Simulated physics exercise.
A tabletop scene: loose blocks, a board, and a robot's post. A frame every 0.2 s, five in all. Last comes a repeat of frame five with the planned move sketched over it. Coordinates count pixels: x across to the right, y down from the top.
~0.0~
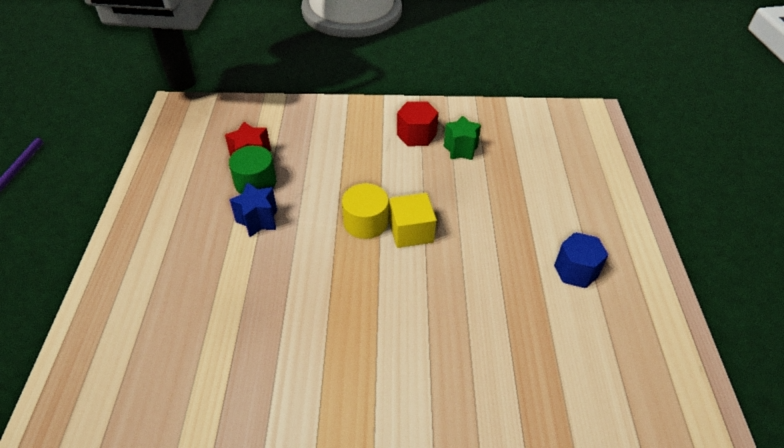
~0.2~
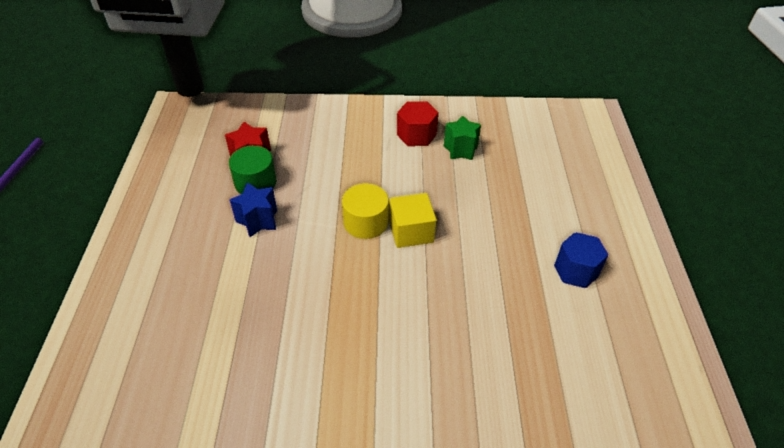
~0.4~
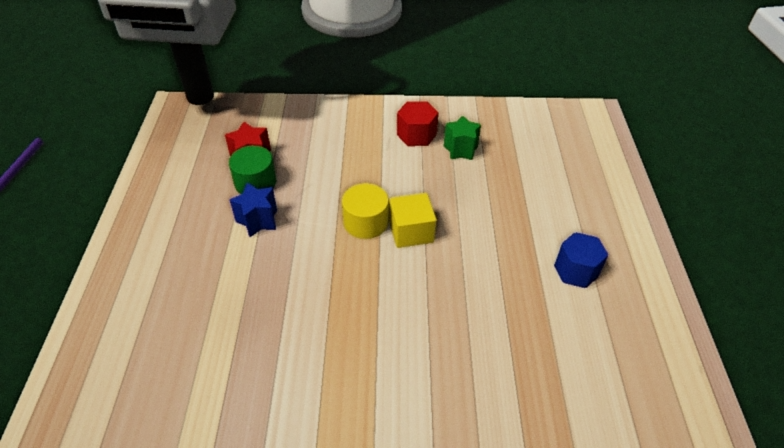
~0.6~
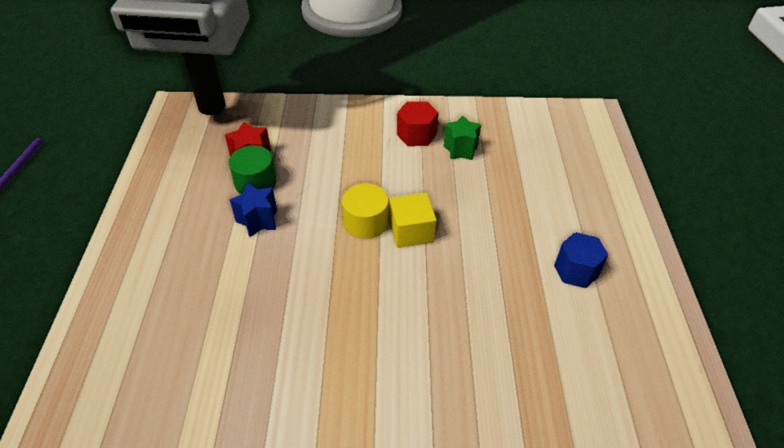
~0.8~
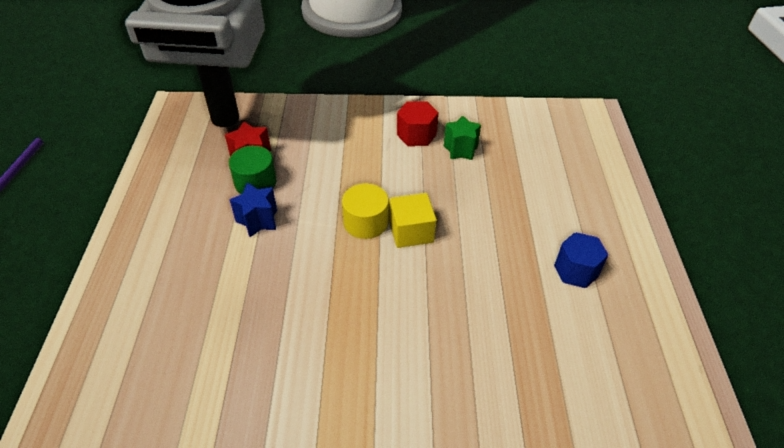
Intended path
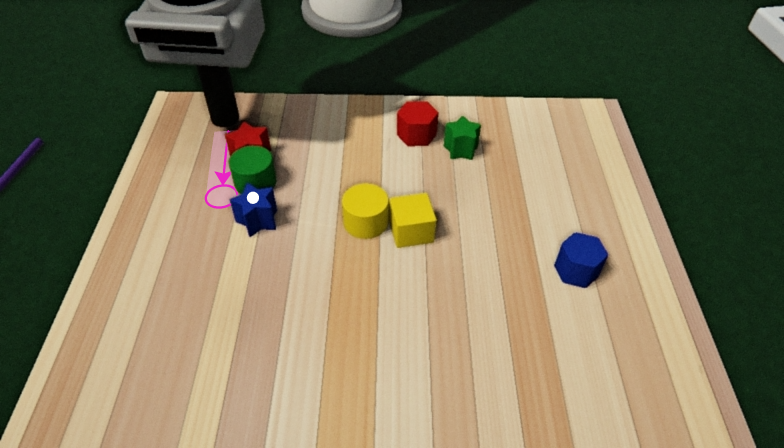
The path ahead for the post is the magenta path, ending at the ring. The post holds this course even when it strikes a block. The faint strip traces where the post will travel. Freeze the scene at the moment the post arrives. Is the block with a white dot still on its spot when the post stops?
Yes, it checks out.
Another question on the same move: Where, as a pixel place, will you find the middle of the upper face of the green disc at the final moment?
Its top middle: (267, 170).
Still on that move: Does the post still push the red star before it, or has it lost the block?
It slips away.
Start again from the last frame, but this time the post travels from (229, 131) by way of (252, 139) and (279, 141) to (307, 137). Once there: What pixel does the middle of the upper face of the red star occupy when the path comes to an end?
The middle of the upper face of the red star will lie at about (268, 139) in the picture.
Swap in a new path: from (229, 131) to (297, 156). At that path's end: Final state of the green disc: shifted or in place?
Once the path ends, it is somewhere new.
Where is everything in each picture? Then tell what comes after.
The first frame shows lower end of the post at (183, 83), tops of blocks, red star at (247, 135), green disc at (250, 159), blue star at (253, 198).
The second frame shows post at (191, 89), blocks as before.
The third frame shows post at (201, 97), blocks as before.
The fourth frame shows post at (212, 107), blocks as before.
The fifth frame shows post at (226, 119), red star at (247, 135), green disc at (250, 159), blue star at (253, 198).
The drawn path runs from (229, 131) to (222, 196); the dot is on the blue star.
What follows on the original path. One third of the way, post at (223, 139); green disc at (253, 161).
Two thirds of the way, post at (220, 162); red star at (248, 144), turned 55° anticlockwise; green disc at (267, 170).
At the end, post at (218, 184); red star at (248, 144), turned 60° anticlockwise; green disc at (267, 170); blue star not moved.
